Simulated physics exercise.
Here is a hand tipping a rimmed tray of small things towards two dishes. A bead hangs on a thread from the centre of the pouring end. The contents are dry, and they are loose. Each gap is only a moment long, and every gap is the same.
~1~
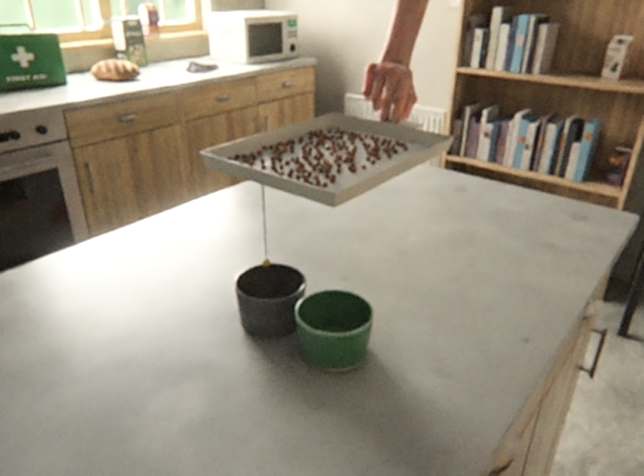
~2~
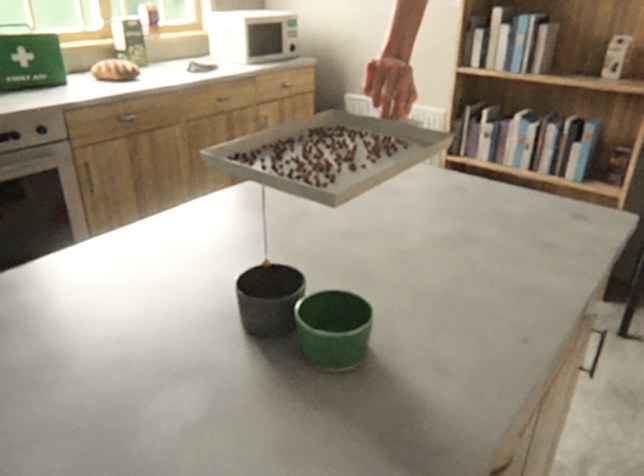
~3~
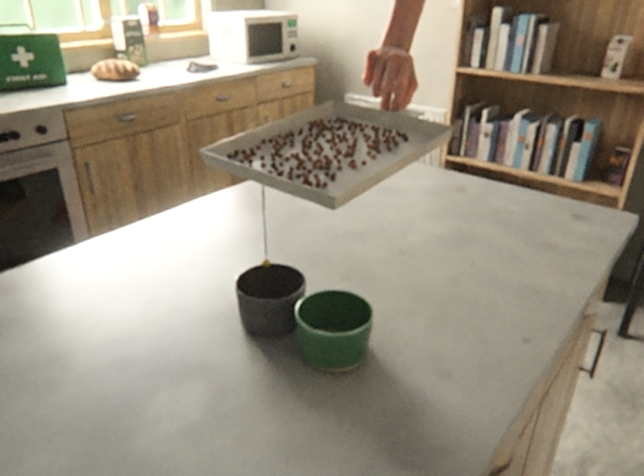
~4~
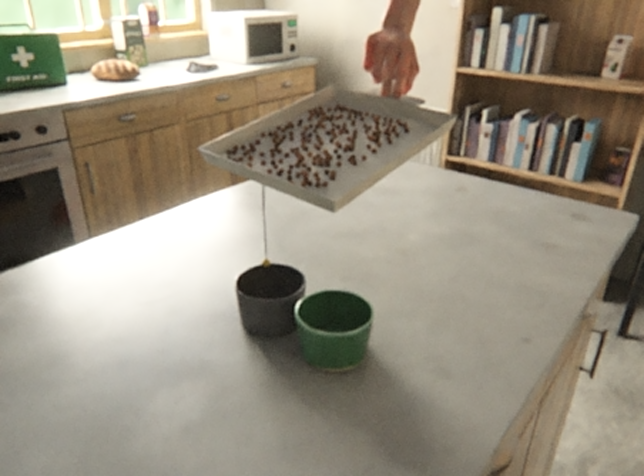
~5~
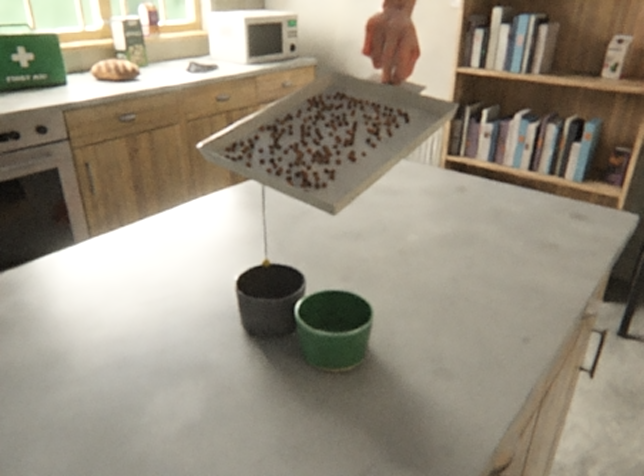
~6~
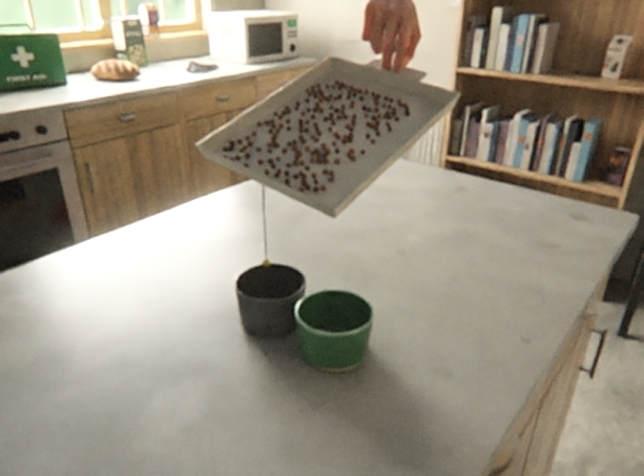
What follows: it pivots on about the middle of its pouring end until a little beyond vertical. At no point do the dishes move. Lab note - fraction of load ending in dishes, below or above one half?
Above one half.
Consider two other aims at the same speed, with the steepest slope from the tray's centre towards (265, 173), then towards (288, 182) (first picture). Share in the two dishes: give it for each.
Lab note: Case 1 near 0 %, case 2 near 40 %.
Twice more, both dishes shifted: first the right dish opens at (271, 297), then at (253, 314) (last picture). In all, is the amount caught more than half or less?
Try 1: A lesser share; try 2: A lesser share.
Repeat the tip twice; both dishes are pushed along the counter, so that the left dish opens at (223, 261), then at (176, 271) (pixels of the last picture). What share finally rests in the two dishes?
You'd end up with around 20 per cent and then around 0 per cent.
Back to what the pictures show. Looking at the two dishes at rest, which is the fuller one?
Fuller side: Right of the pair.
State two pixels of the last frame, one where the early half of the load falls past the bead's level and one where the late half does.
Starting near (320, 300), moving on to near (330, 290).
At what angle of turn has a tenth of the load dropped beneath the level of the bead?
I'd say it is tilted about 65°.
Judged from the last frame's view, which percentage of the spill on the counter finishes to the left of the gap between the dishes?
Share on the left: Near 70 %.
Shortly afterwards, tray tipped steeply; the bulk on the tray; a little in the right dish; a little outside both; a little in the air.
Next, tray tipped past a quarter turn; only a few on the tray; the bulk in the right dish; only a few in the left dish; near a quarter outside both; a little in the air.
Some moments later, tray tipped past a quarter turn; the bulk in the right dish; only a few in the left dish; near a quarter outside both.
In the end, tray tipped past a quarter turn; the bulk in the right dish; only a few in the left dish; near a quarter outside both.
